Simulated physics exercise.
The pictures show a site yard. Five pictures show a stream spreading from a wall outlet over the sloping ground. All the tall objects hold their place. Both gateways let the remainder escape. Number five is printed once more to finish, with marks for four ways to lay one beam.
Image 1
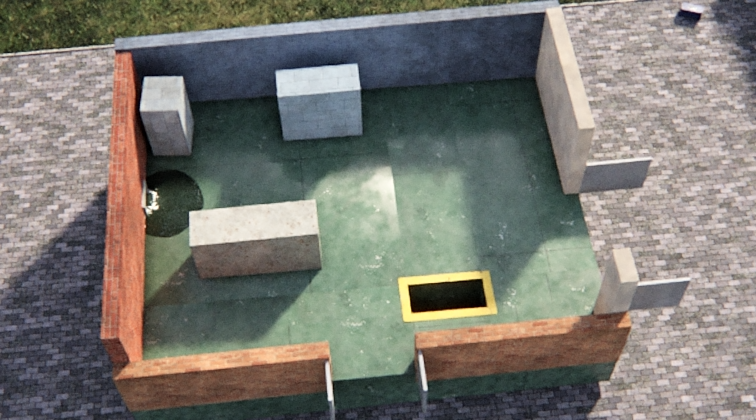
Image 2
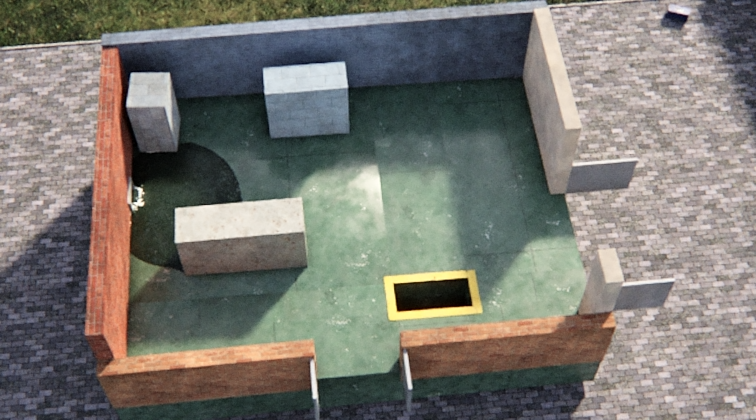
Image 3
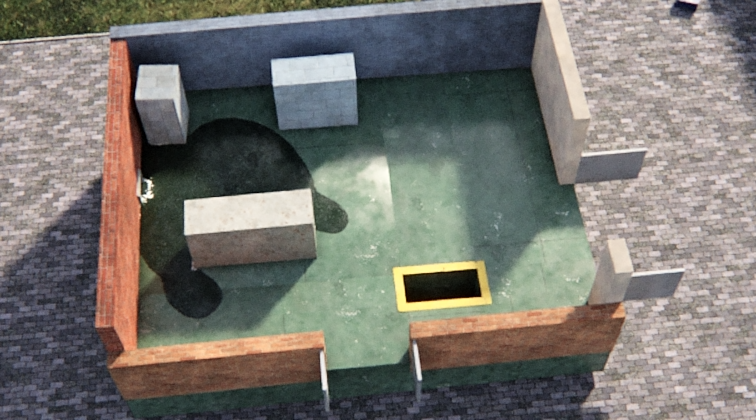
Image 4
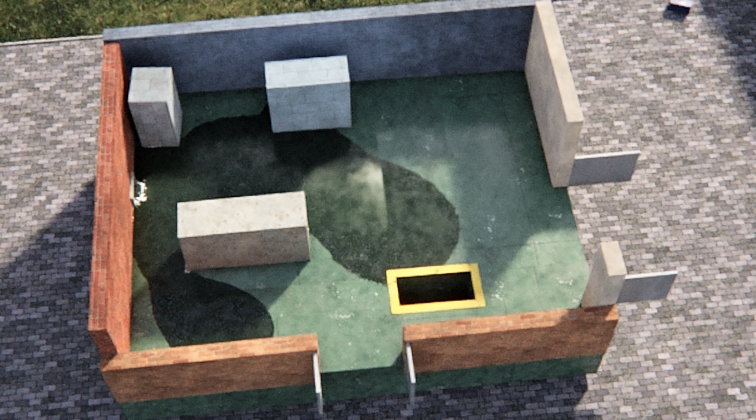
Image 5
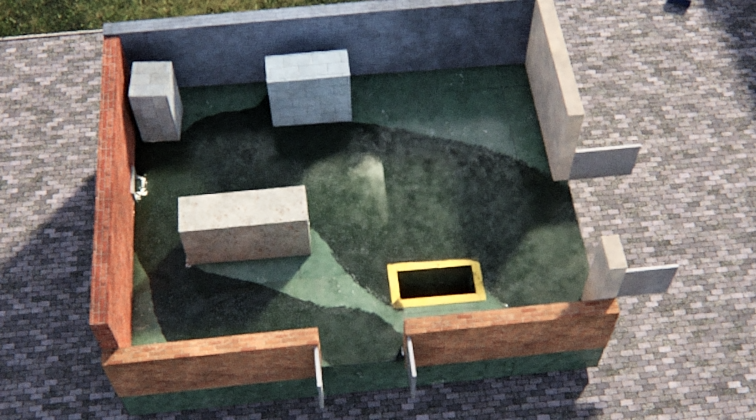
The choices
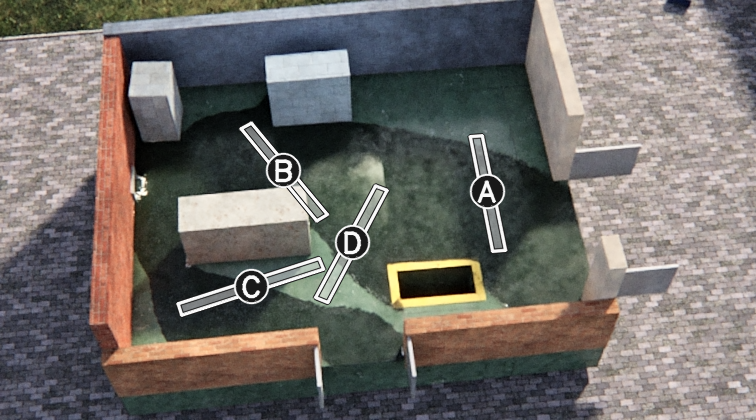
Dark water spread from the left wall across the green floor of a walled yard, flowing around the pale blocks in two lobes, then surrounded the yellow-edged drain and reached the openings at right and front.
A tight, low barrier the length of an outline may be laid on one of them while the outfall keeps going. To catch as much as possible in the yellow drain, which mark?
Best: A.
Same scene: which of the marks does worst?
That is place D.
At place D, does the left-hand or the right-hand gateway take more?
The right one.
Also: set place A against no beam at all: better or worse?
Better.
On the marked copy, A from (499, 250) to (476, 136); B from (246, 125) to (322, 217); C from (179, 309) to (321, 263); D from (321, 300) to (381, 188).
With A, about 43 % of the stream runs into the yellow drain, about 57 % out by the gates.
With B, about 22 % of the stream runs into the yellow drain, about 77 % out by the gates.
With C, about 27 % of the stream runs into the yellow drain, about 73 % out by the gates.
With D, about 3 % of the stream runs into the yellow drain, about 97 % out by the gates.
